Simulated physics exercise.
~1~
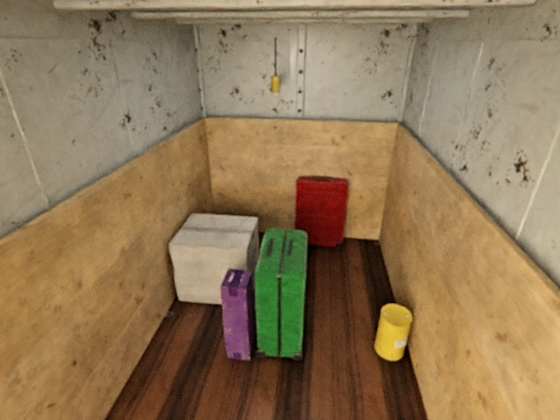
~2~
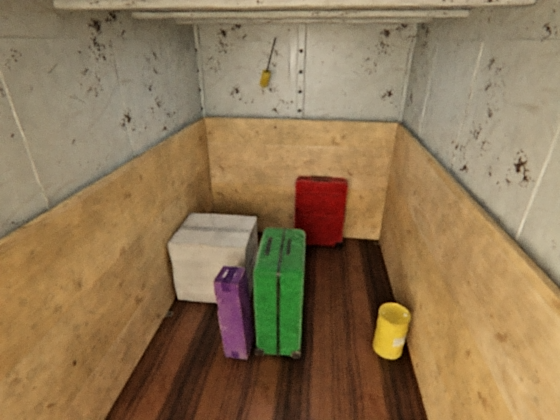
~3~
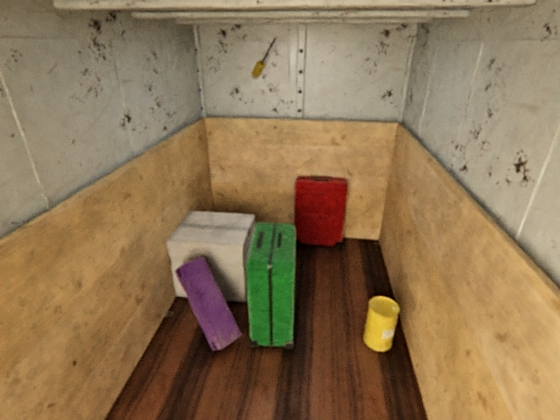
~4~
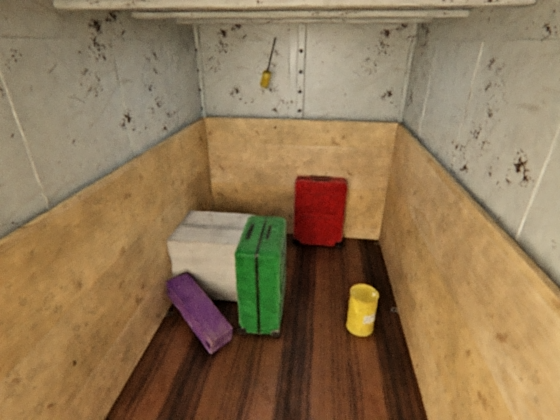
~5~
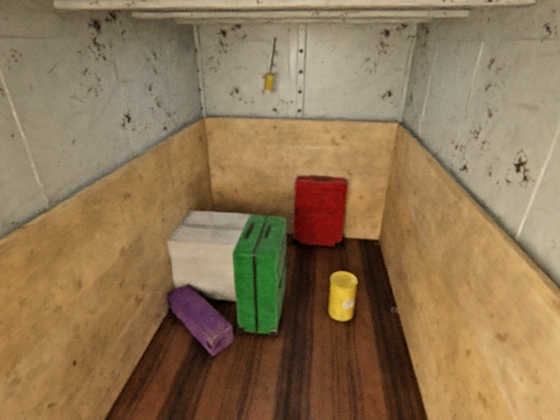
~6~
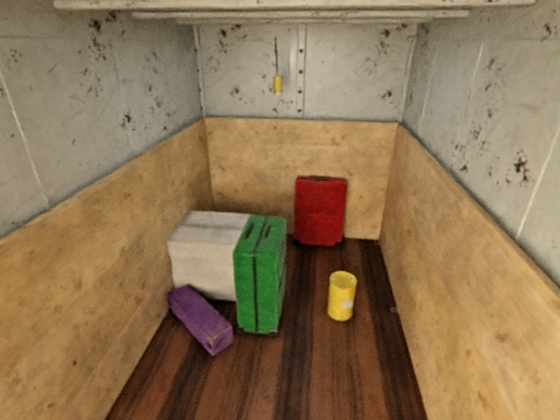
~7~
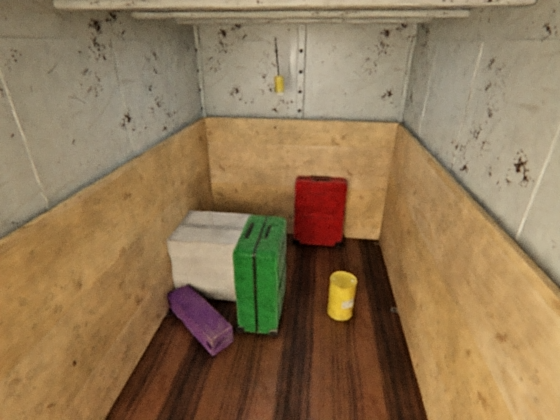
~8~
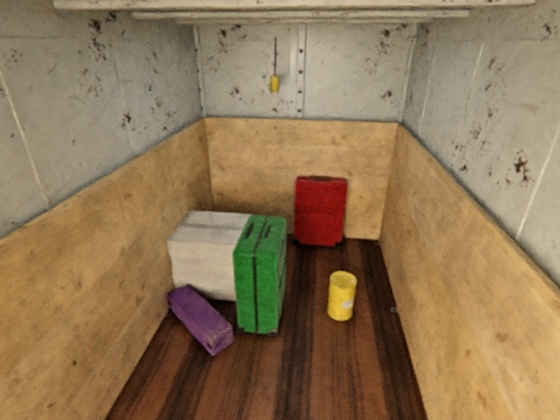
At first, a white box, a tall green case and a narrow purple box stand grouped at the left of a van's load bay, with a red case near the front wall, a yellow canister at the right and a small yellow lamp hanging above. The lamp swings to the left, and the purple box tips over leftwards. The green case shifts a little left and farther in, while the canister slides the same way, still upright. The lamp swings back and settles. At the end, the purple box lies on its side, while everything else stands upright, the white box and red case where they began.
